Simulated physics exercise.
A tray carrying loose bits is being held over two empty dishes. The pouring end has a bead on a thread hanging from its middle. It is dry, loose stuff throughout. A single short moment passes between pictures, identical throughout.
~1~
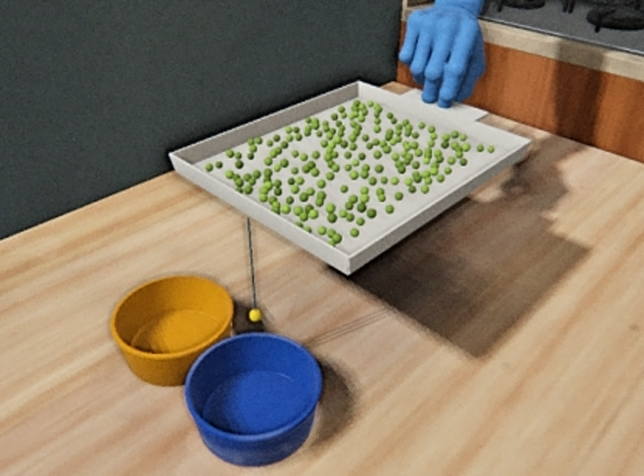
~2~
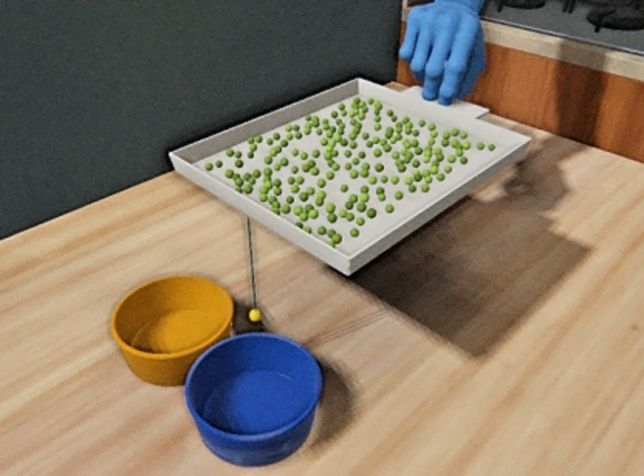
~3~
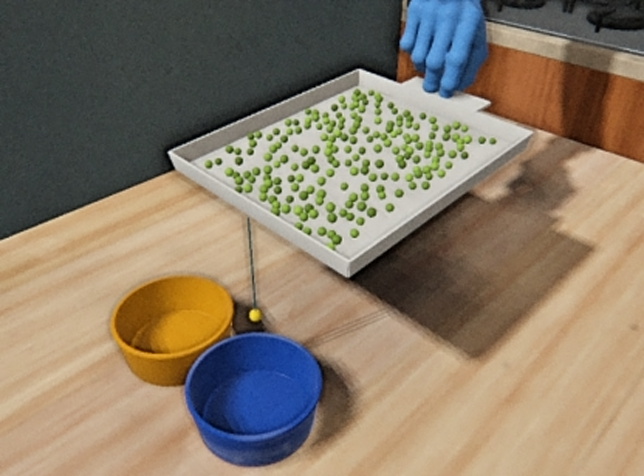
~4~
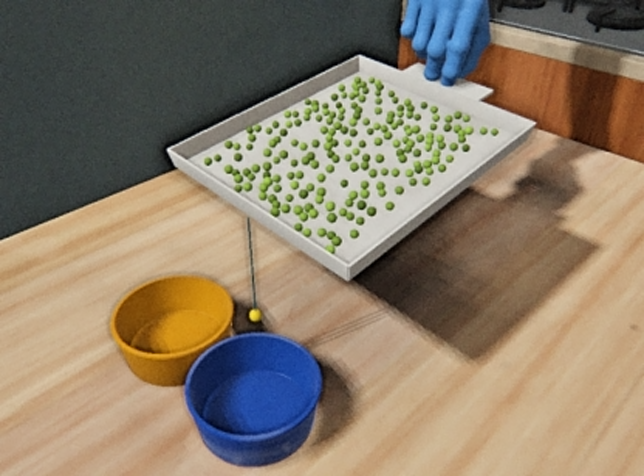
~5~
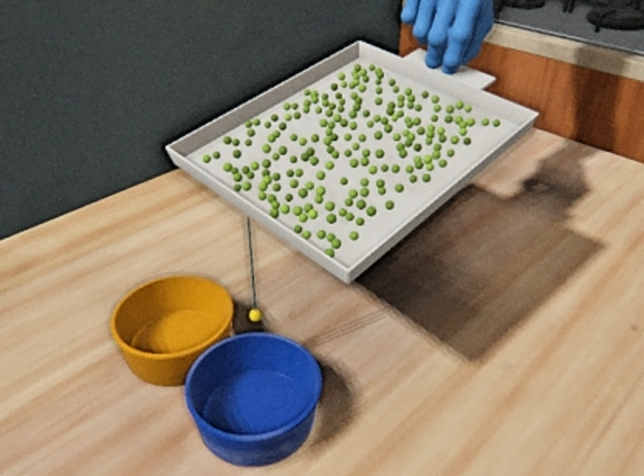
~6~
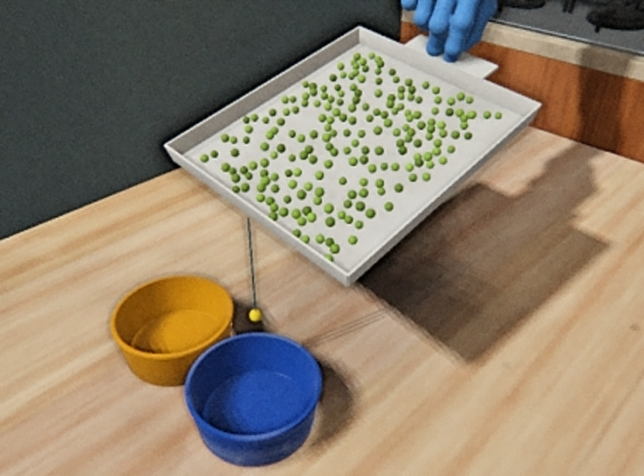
A pale wooden tabletop before a dark wall, with a reddish wood panel at the upper right, is seen from above at an angle by a still camera. A blue-gloved hand holds a white tray scattered with green peas, above and to the right of an orange dish and a blue dish, a yellow bead hanging by thread. The hand gradually raises the tray's far end, and its pouring edge dips slightly at the right corner.
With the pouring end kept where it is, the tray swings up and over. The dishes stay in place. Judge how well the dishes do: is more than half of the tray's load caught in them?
The dishes end up holding not even half.
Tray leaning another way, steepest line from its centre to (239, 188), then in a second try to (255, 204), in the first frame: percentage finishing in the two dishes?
Shares: 80 %, then 90 %.
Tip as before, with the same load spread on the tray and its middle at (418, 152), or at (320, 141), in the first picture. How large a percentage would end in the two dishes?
The first start yields 30 per cent, the second 30 per cent.
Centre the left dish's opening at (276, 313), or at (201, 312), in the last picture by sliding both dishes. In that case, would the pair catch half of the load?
Try 1: In excess of half; try 2: In excess of half.
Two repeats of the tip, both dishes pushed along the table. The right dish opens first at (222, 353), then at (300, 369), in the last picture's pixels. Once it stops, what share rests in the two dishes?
First try: Roughly 0 per cent; second try: Roughly 90 per cent.
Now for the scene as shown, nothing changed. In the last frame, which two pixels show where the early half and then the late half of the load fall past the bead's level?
First part (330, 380), rest (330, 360).
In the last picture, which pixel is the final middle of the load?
(332, 450).
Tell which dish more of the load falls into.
More winds up in the rightward dish.
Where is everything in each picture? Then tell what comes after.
The first picture shows corners of the pouring end near (174, 154) and (349, 254), level; middle of the load near (348, 155), dried peas; left dish near (125, 357); right dish near (203, 435); bead on its thread near (256, 315).
The second picture shows corners of the pouring end near (174, 153) and (349, 255), level; middle of the load near (348, 154).
The third picture shows corners of the pouring end near (174, 152) and (349, 258), tipped barely, lowest at the right corner; middle of the load near (348, 150).
The fourth picture shows corners of the pouring end near (172, 149) and (348, 262), tipped a little, lowest at the right corner; middle of the load near (348, 143).
The fifth picture shows corners of the pouring end near (171, 147) and (348, 267), tipped a little, lowest at the right corner; middle of the load near (348, 137).
The sixth picture shows corners of the pouring end near (170, 145) and (347, 271), tipped a little, lowest at the right corner; middle of the load near (347, 133); left dish near (125, 357); right dish near (203, 435).
Shortly afterwards, tray tipped steeply; all but a few on the tray; only a few outside both; a little in the air.
Next, tray tipped right over; near a third on the tray; a little in the right dish; near a quarter outside both; near a quarter in the air.
Some moments later, tray tipped past a quarter turn; near a quarter in the right dish; the bulk outside both.
In the end, tray tipped past a quarter turn; near a quarter in the right dish; none at all in the left dish; the bulk outside both.
